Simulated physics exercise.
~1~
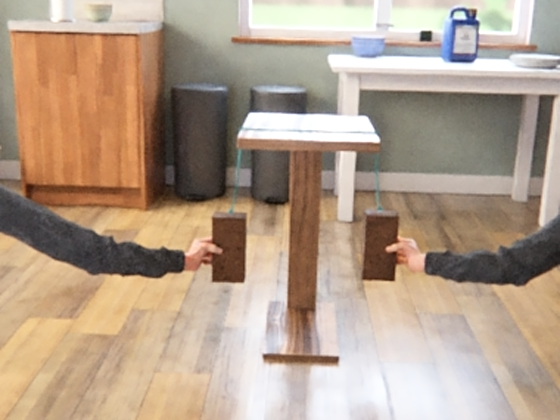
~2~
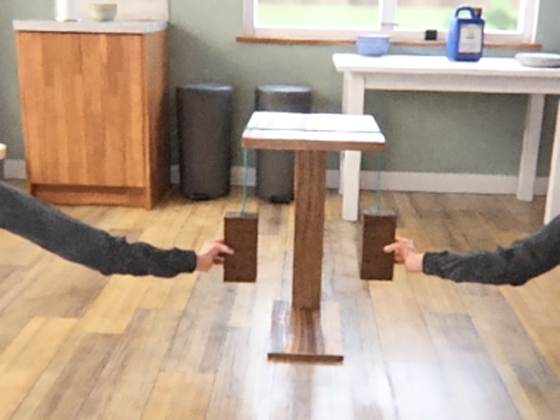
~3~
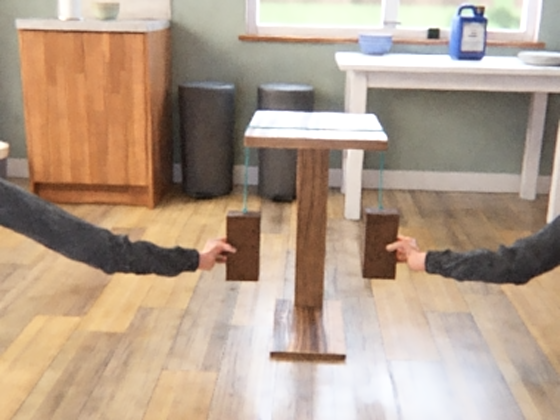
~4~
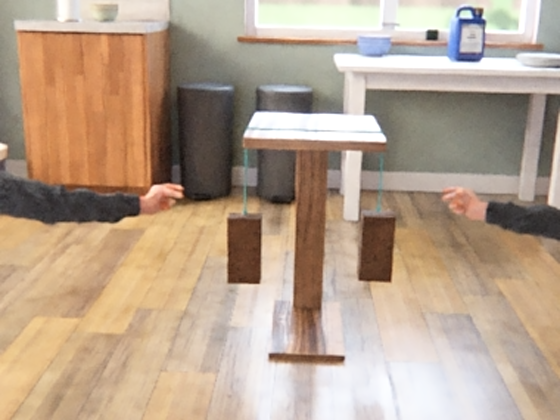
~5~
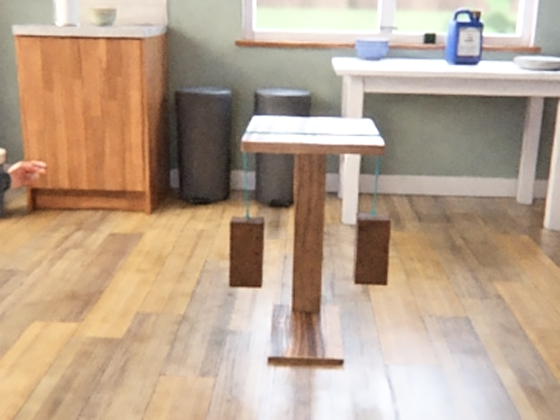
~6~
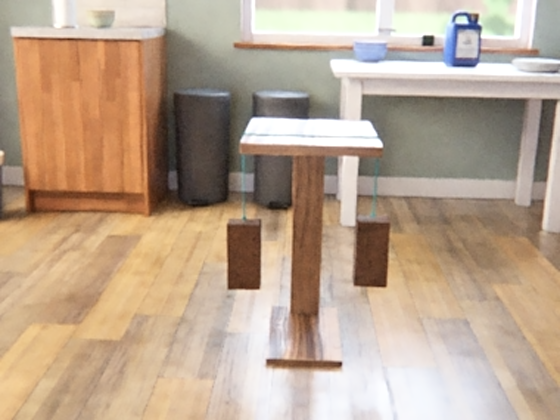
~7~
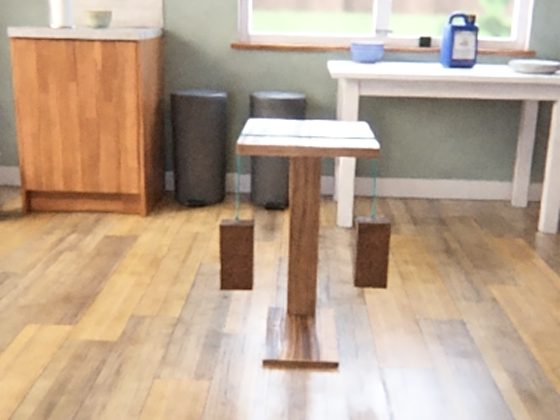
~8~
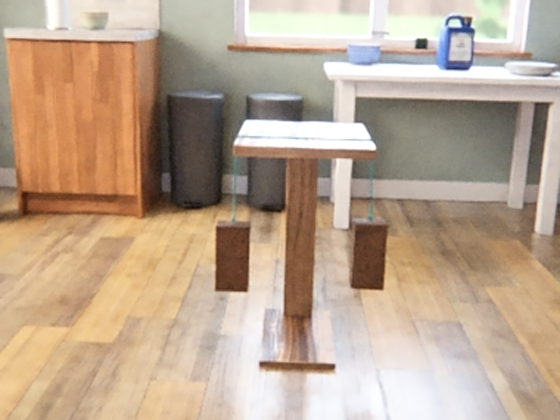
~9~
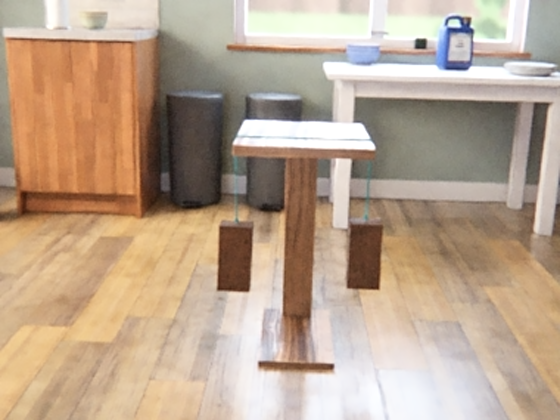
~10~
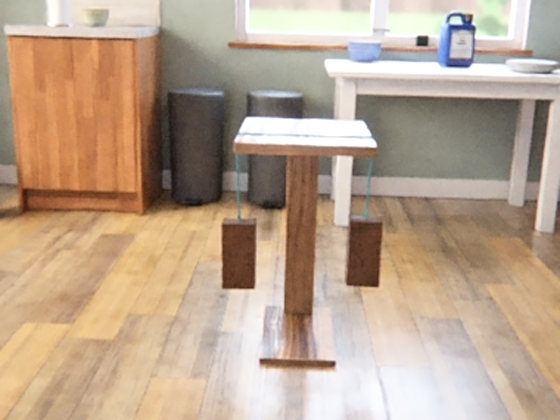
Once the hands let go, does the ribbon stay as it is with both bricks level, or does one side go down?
The ribbon stays as it is. Neither brick goes down, and both are still hanging at about the same height at the end.
